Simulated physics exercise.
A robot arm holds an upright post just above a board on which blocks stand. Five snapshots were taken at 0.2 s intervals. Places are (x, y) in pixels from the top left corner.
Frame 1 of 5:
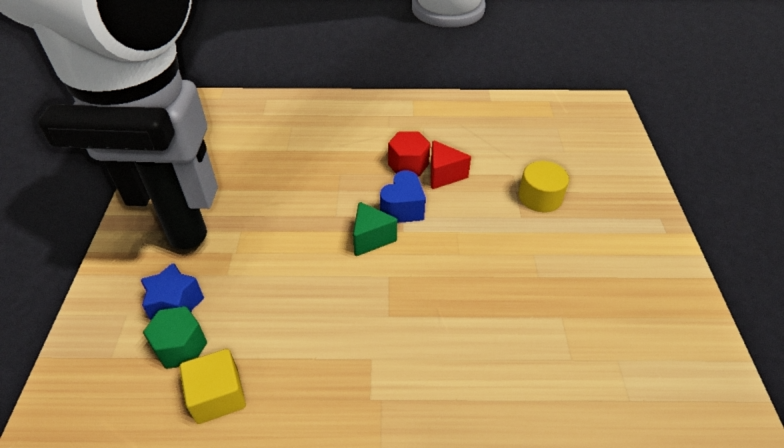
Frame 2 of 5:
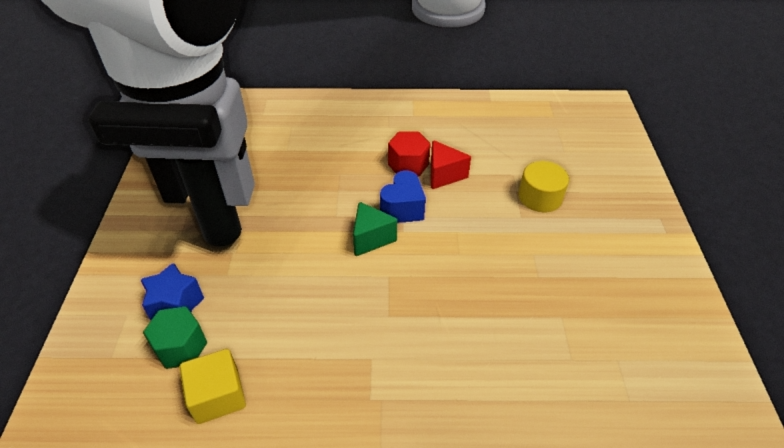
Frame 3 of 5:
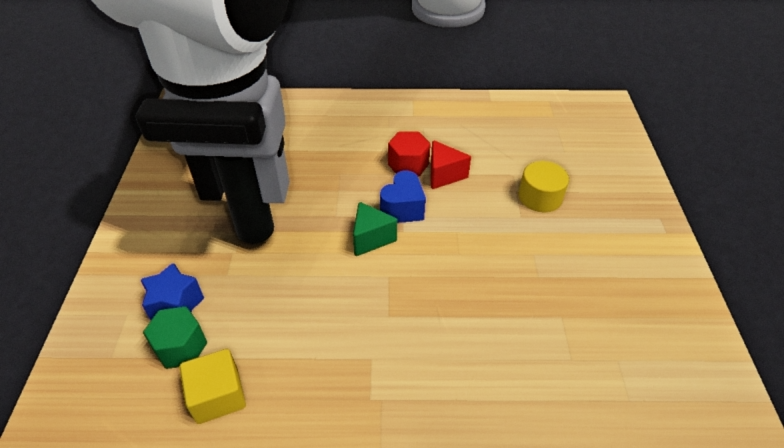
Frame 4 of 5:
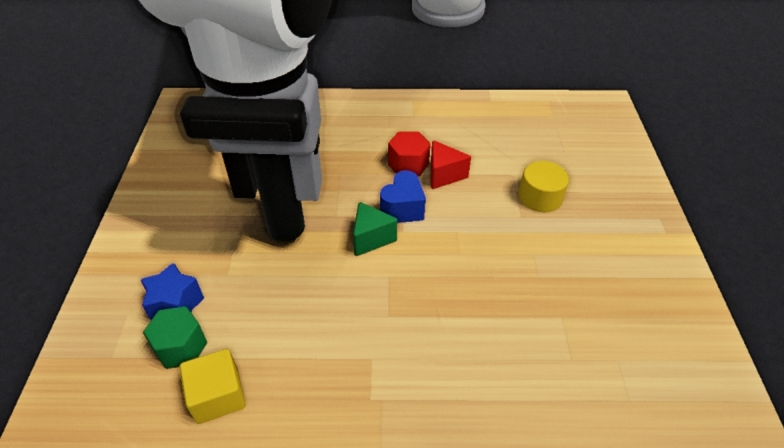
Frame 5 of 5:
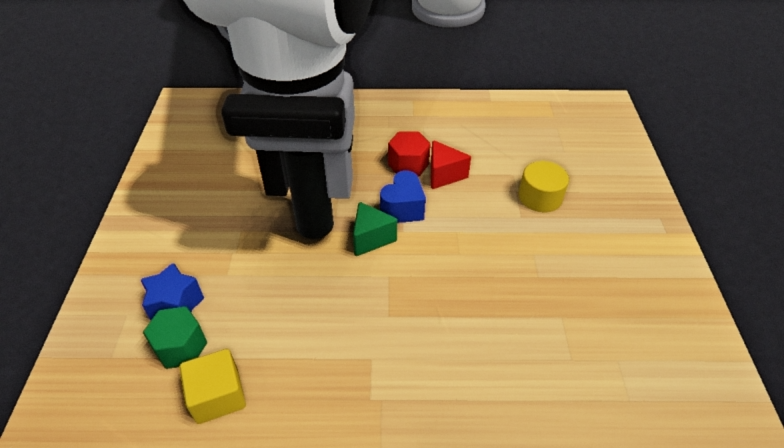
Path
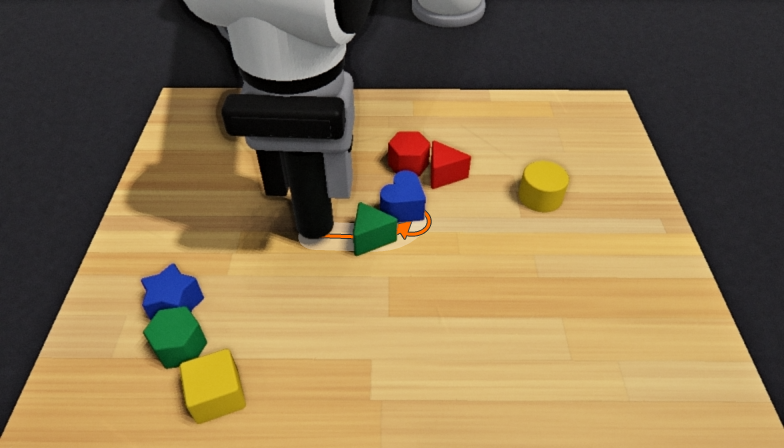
A robot arm with a black post slid steadily rightward over the wooden board, moving from the left edge to just beside the green triangular block, while all the colourful blocks stayed still.
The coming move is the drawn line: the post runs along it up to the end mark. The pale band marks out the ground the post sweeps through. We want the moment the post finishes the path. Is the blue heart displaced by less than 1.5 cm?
Final answer: No.
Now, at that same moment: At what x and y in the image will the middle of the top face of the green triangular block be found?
The middle of its upper face should be somewhere near (435, 219).
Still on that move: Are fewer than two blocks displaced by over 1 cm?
I believe not.
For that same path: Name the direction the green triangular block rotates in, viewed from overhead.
Its spin: Clockwise.
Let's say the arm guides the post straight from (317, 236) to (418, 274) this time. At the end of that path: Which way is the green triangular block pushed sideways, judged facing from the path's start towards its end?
Its shift is leftward.
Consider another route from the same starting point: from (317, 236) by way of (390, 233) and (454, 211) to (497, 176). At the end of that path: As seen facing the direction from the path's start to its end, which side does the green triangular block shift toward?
The green triangular block is shifted sideways to the right, facing along the path from start to end.
The line goes from (317, 236) through (351, 237) and (386, 236) to (411, 221).
On the path given first. Halfway along, post (369, 227); green triangular block (403, 220).
At the end, post (412, 211); green triangular block (435, 219), turned 30° clockwise; blue heart (417, 172); red triangular block unmoved.
